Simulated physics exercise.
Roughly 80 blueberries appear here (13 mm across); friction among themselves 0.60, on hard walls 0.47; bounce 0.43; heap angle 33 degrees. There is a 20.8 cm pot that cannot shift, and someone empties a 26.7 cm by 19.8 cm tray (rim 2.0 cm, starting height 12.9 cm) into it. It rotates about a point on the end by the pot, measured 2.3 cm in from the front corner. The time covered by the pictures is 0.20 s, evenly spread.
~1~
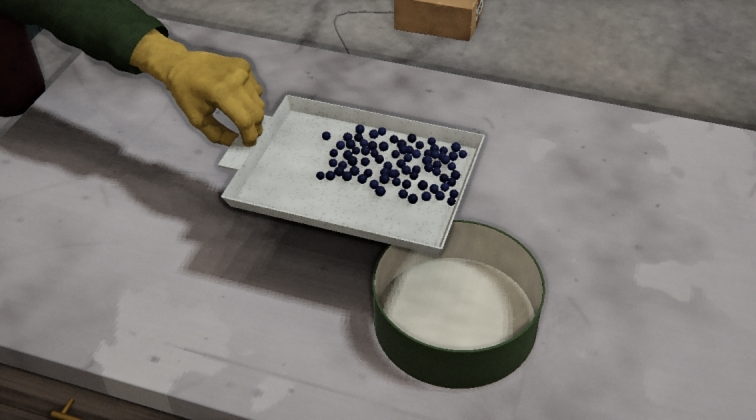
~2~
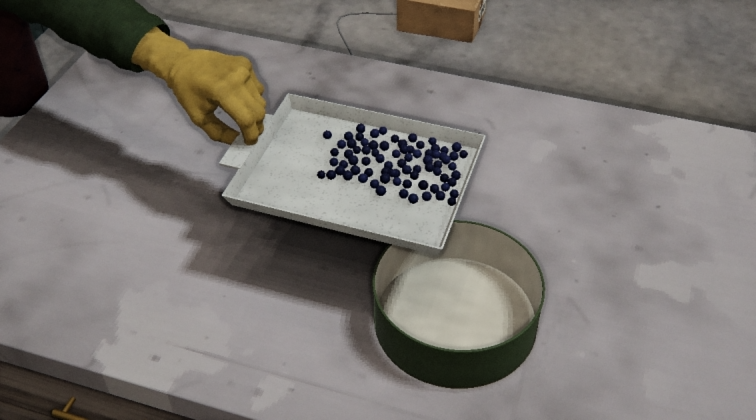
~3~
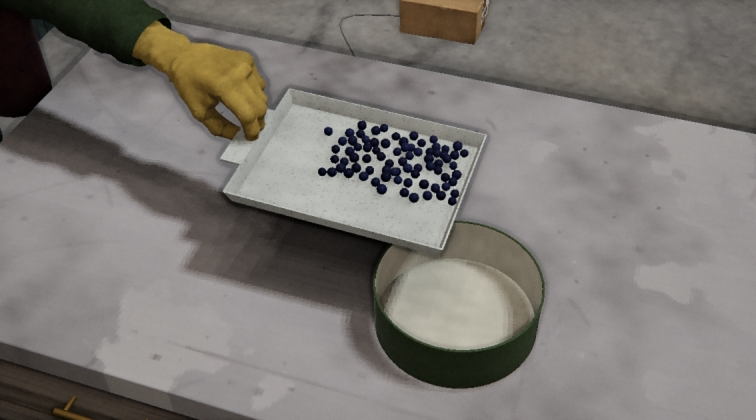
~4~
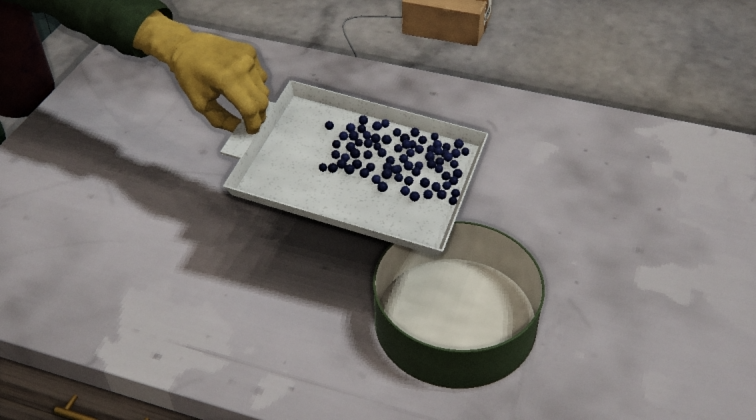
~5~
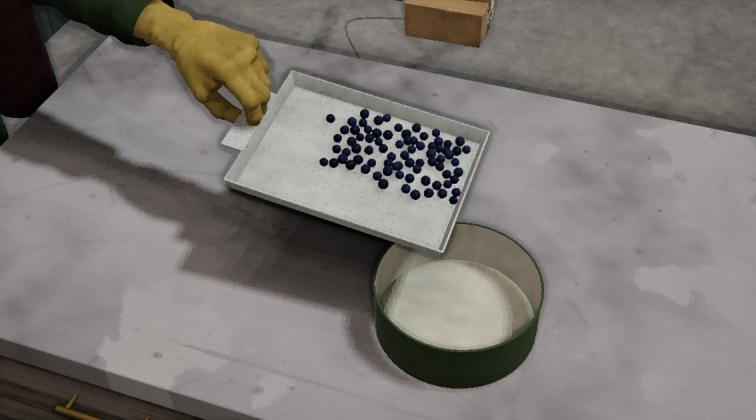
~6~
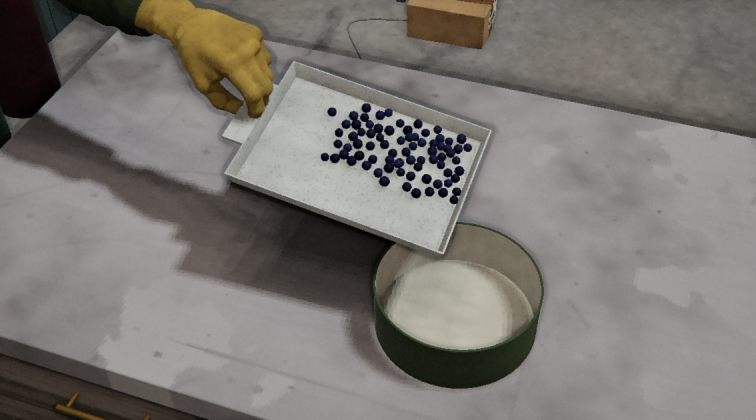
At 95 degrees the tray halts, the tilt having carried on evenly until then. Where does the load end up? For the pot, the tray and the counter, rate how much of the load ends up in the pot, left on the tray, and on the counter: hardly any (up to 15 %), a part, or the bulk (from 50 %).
Pot: The bulk; left on the tray: Hardly any; counter: Hardly any.
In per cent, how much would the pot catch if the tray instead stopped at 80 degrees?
I'd say close to 90 percent.
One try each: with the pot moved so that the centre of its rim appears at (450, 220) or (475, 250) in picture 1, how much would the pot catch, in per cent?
Roughly 5 and 95 percent.
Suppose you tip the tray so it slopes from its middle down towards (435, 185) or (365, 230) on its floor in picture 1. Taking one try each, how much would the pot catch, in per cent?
I'd put it at roughly 30 per cent for the first tilt and roughly 90 per cent for the second.
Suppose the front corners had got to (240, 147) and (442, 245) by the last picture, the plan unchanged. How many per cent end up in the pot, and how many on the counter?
Split: Pot = 45, counter = 55.
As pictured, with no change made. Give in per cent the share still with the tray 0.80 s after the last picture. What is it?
Value: About 90%.
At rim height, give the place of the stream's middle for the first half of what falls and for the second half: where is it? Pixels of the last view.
The first half passes near (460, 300) and the second half near (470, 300).
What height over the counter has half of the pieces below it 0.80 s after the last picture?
Median height: Approx. 18 cm.
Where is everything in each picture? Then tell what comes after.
Tray tilt 0 degrees, front corners at (229, 194) and (437, 243); middle of the pieces at (401, 164); pot at (458, 281), in the first picture.
Tray tilt 1 degrees, front corners at (230, 193) and (438, 243); middle of the pieces at (402, 163), in the second picture.
Tray tilt 2 degrees, front corners at (231, 189) and (438, 244); middle of the pieces at (403, 162), in the third picture.
Tray tilt 5 degrees, front corners at (231, 183) and (439, 245), lowest corner right front; middle of the pieces at (404, 159), in the fourth picture.
Tray tilt 8 degrees, front corners at (232, 177) and (439, 246), lowest corner right front; middle of the pieces at (405, 155), in the fifth picture.
Tray tilt 12 degrees, front corners at (233, 171) and (439, 247), lowest corner right front; middle of the pieces at (406, 152); pot at (458, 282), in the sixth picture.
Then, 0.48 s after the last picture, tilt 51 degrees; the tray holds 100 %, the pot 0 %.
Then, 0.80 s after the last picture, tilt 78 degrees; the tray holds 90 %, the pot 10 %.
Then, 1.21 s after the last picture, tilt 95 degrees; the tray holds 0 %, the pot 100 %.
In the end, pot 100 %, tray 0 %, counter 0 %.
